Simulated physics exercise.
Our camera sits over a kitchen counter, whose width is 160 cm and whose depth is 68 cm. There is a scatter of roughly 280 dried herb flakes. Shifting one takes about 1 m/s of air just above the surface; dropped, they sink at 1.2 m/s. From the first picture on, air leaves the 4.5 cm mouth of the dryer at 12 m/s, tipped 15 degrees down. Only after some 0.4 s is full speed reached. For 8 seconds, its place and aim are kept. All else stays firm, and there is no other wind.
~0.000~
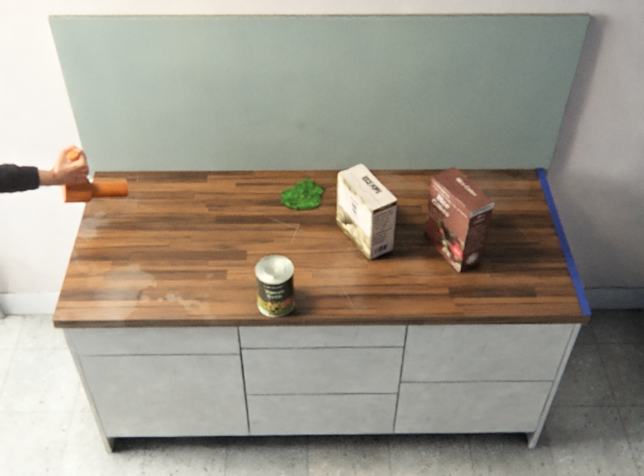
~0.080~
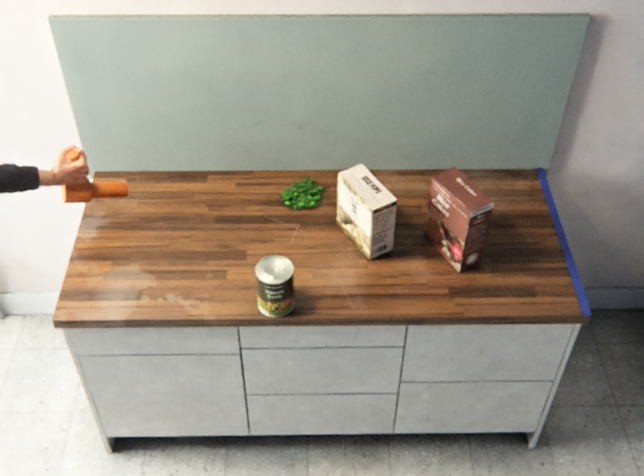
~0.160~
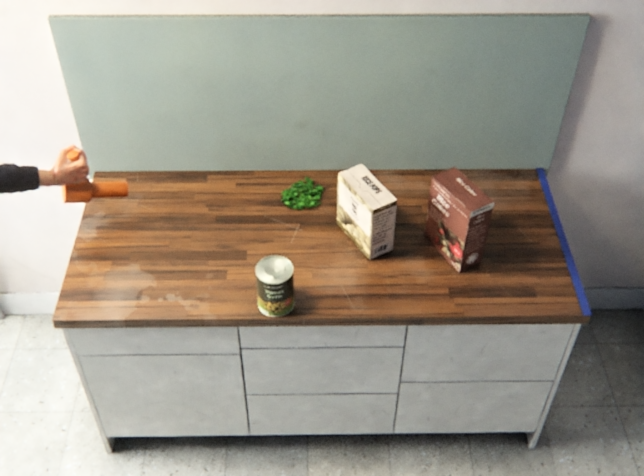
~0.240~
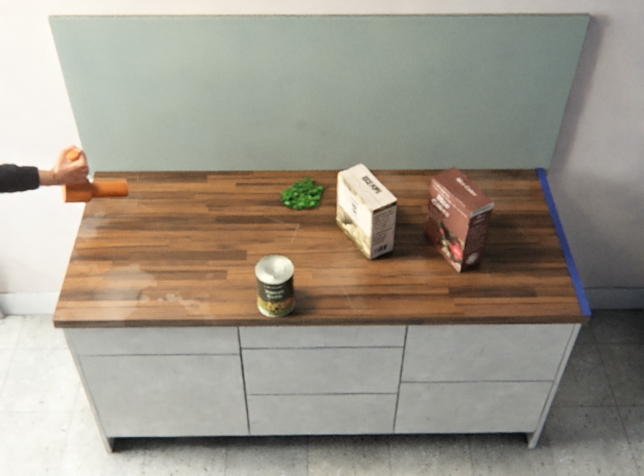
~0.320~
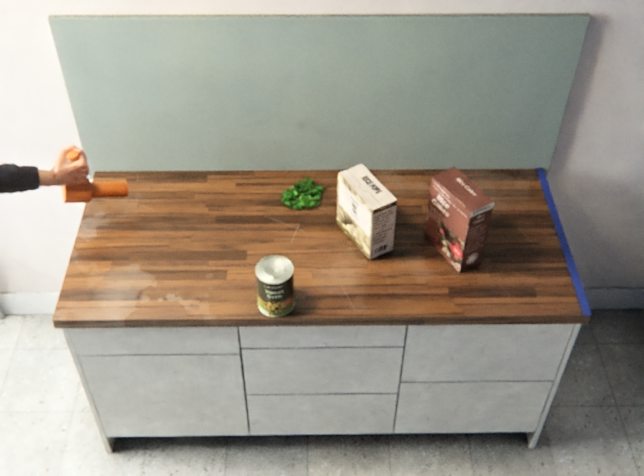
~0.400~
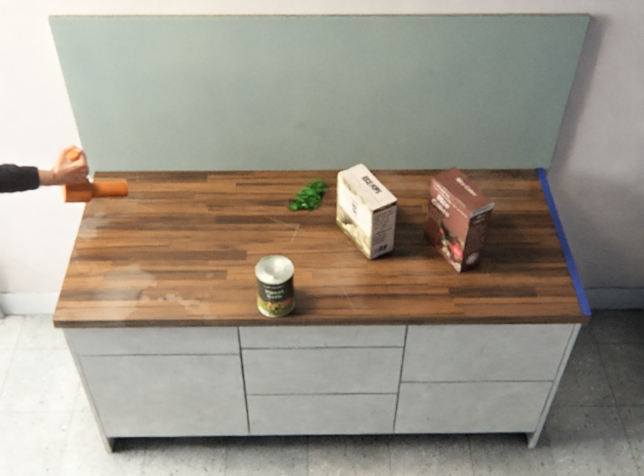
We see a hand holding an orange dryer at the left of a wooden counter with a tin, two cartons and a scatter of green flakes, which lies still at first before some flakes shift slightly to the right.
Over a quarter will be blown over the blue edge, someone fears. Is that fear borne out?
Yes, the quarter line is overstepped.
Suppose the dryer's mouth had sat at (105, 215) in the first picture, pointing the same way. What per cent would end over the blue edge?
The share would be near 100 %.
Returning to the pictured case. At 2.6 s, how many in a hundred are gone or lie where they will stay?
The share is near 80 per cent.
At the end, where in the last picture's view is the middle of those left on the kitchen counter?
(475, 219).
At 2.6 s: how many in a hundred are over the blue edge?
Roughly 80 in a hundred by then.
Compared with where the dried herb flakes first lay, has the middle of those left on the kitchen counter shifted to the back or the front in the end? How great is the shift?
It moves toward the near end, close to 10 cm.
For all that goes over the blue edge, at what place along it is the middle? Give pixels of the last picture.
Close to pixel (551, 192).
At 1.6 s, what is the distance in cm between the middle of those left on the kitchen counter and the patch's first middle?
The middle is some 70 cm from where it began.
After 1.6 s, 59 % are over the blue edge; the middle of those still in play is near (505, 211); 54 % have settled or left.
After 2.6 s, 76 % are over the blue edge; the middle of those still in play is near (487, 217); 78 % have settled or left.
After 4.4 s, 81 % are over the blue edge; the middle of those still in play is near (479, 217); 86 % have settled or left.
After 8.0 s, at the end, 83 % are over the blue edge; the middle of those still in play is near (475, 219).
